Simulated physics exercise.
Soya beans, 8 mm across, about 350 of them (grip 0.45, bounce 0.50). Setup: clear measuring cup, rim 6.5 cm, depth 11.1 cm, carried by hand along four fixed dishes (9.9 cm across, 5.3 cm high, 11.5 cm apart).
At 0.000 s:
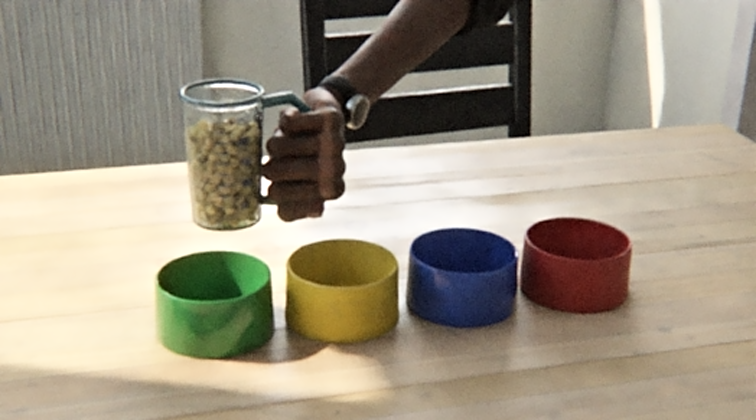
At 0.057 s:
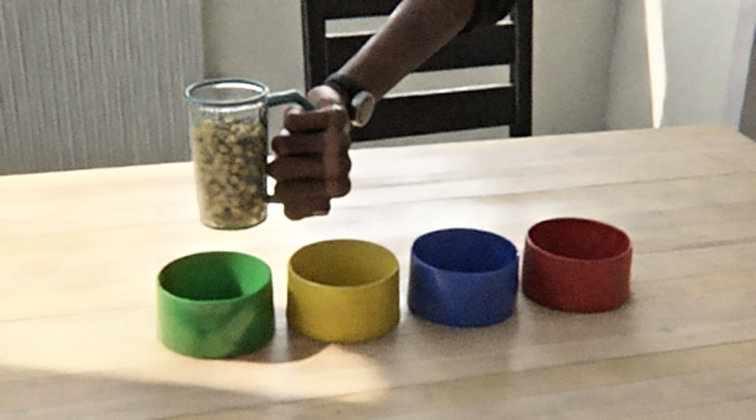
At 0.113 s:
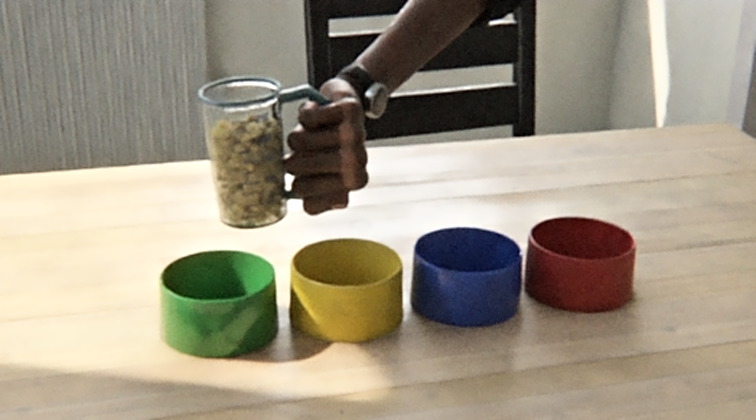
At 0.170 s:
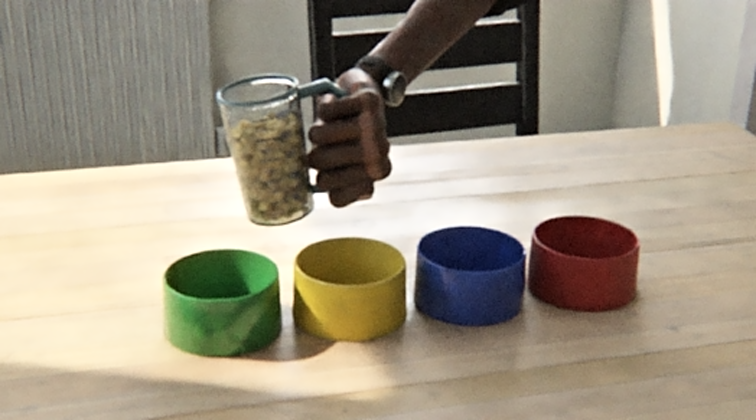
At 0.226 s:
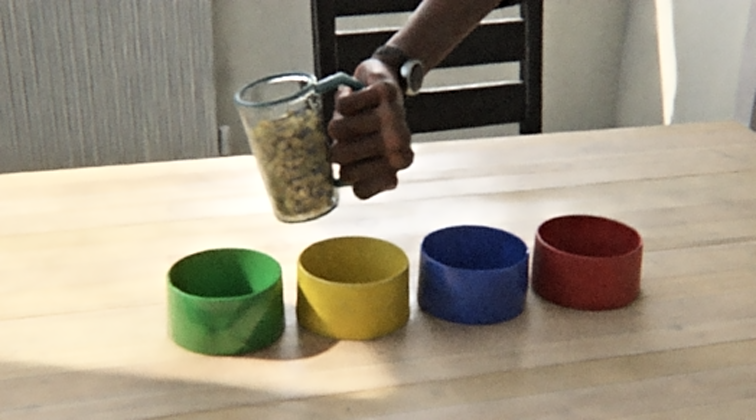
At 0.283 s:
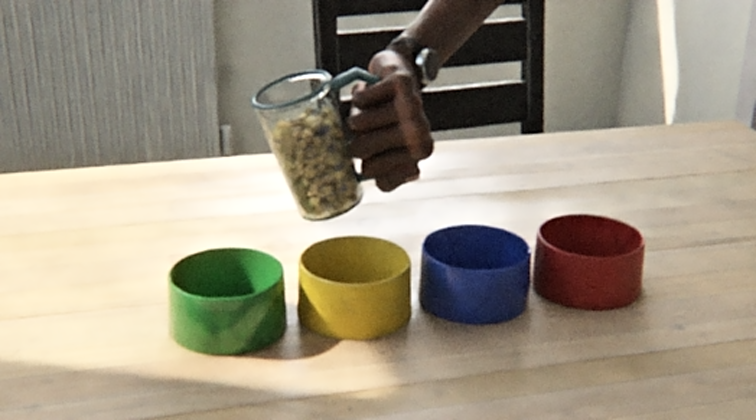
The clip shows a hand holding a clear measuring cup of beans above a row of green, yellow, blue and red dishes on a wooden table, moving it to the right while gradually tilting its base rightward.
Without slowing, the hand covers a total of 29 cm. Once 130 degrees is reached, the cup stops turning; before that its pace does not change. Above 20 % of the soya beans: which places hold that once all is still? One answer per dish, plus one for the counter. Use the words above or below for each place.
Red: Below; blue: Above; green: Below; yellow: Below; counter: Below.
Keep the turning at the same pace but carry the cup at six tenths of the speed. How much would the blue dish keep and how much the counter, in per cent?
In that case: Blue 90, and counter 10.
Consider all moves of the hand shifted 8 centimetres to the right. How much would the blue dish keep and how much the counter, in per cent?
Then: Blue 0; counter 10.
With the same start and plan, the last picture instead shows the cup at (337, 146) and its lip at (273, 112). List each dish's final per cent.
It'd finish with red at 0, blue at 100, green at 0 and yellow at 0.
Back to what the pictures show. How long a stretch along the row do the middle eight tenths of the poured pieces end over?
Roughly 5 cm of the row.
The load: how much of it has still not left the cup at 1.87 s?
It comes out close to 0 per cent.
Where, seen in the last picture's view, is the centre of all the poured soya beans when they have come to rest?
About (470, 275).
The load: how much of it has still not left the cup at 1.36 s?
Some 95 per cent.
Then, at 0.93 s, tilt 71 degrees; cup holds 100 %.
After 1.36 s, tilt 105 degrees; cup holds 95 %.
Then, at 1.87 s, tilt 130 degrees; cup holds 0 %, blue 100 %.
By 2.3 s all is still; red 0 %, blue 100 %, green 0 %, yellow 0 %, counter 0 %.
